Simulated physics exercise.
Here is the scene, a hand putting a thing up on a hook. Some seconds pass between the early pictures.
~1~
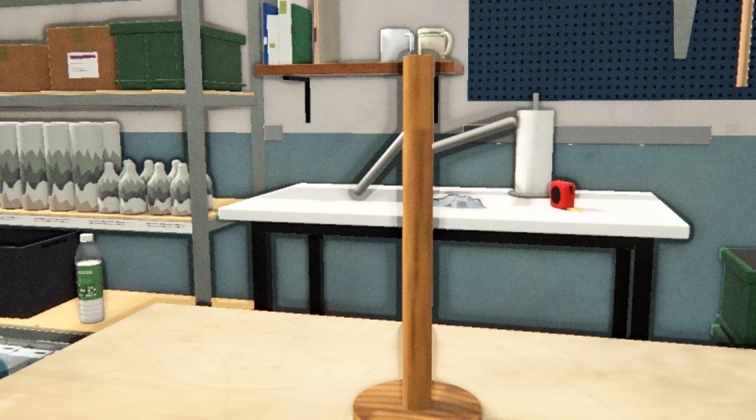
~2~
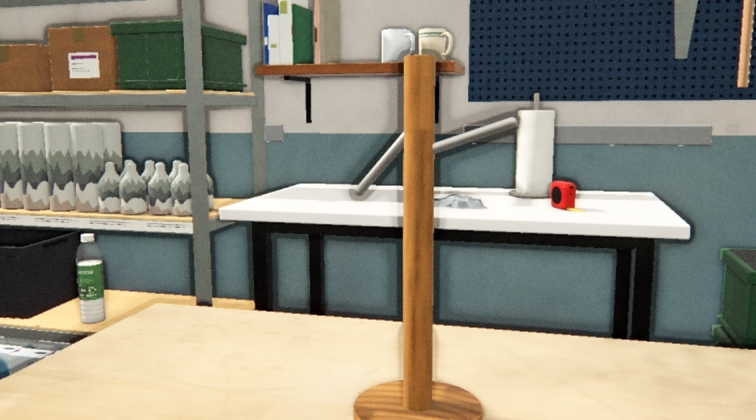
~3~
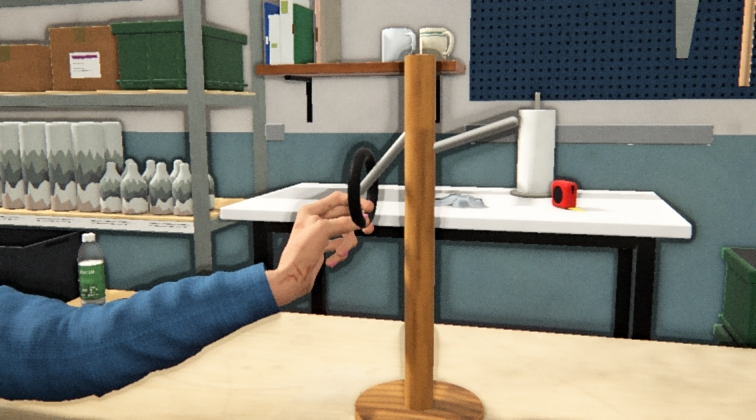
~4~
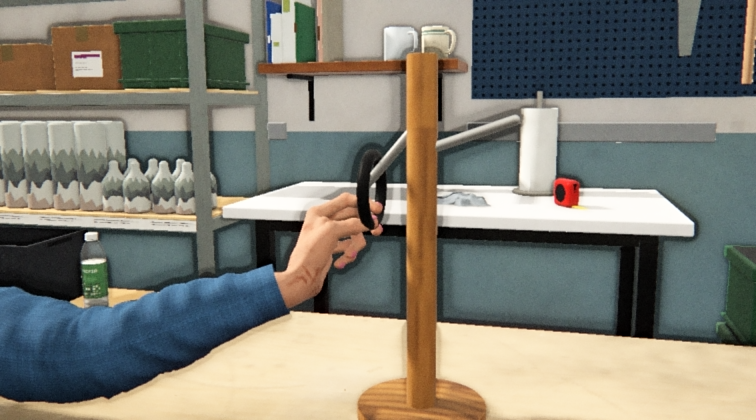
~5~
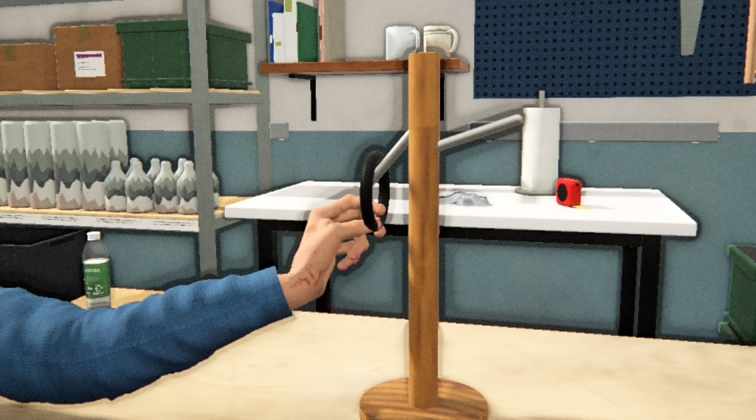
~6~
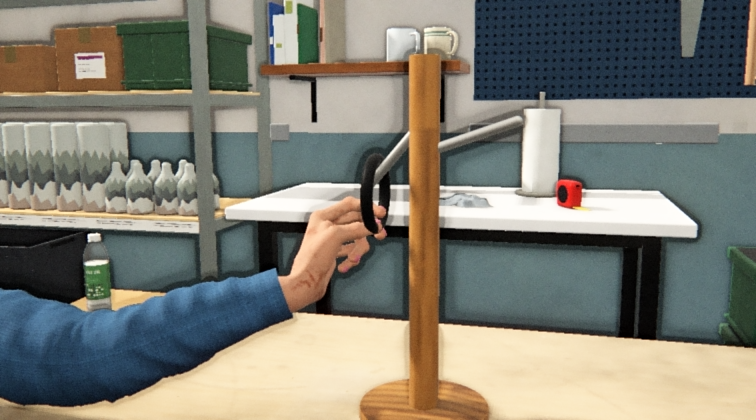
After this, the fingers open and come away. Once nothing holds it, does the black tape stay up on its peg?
No, I predict it will come free when let go.
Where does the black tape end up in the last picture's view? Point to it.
It ends up close to (333, 394).
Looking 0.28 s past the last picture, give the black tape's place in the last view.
About (346, 339).
Then, 0.18 s later than the last frame, black tape tilted by 37° near (362, 235).
Then, 0.28 s later than the last frame, black tape dropping near (346, 339).
When it is over, the black tape drops to the table, near (333, 394).
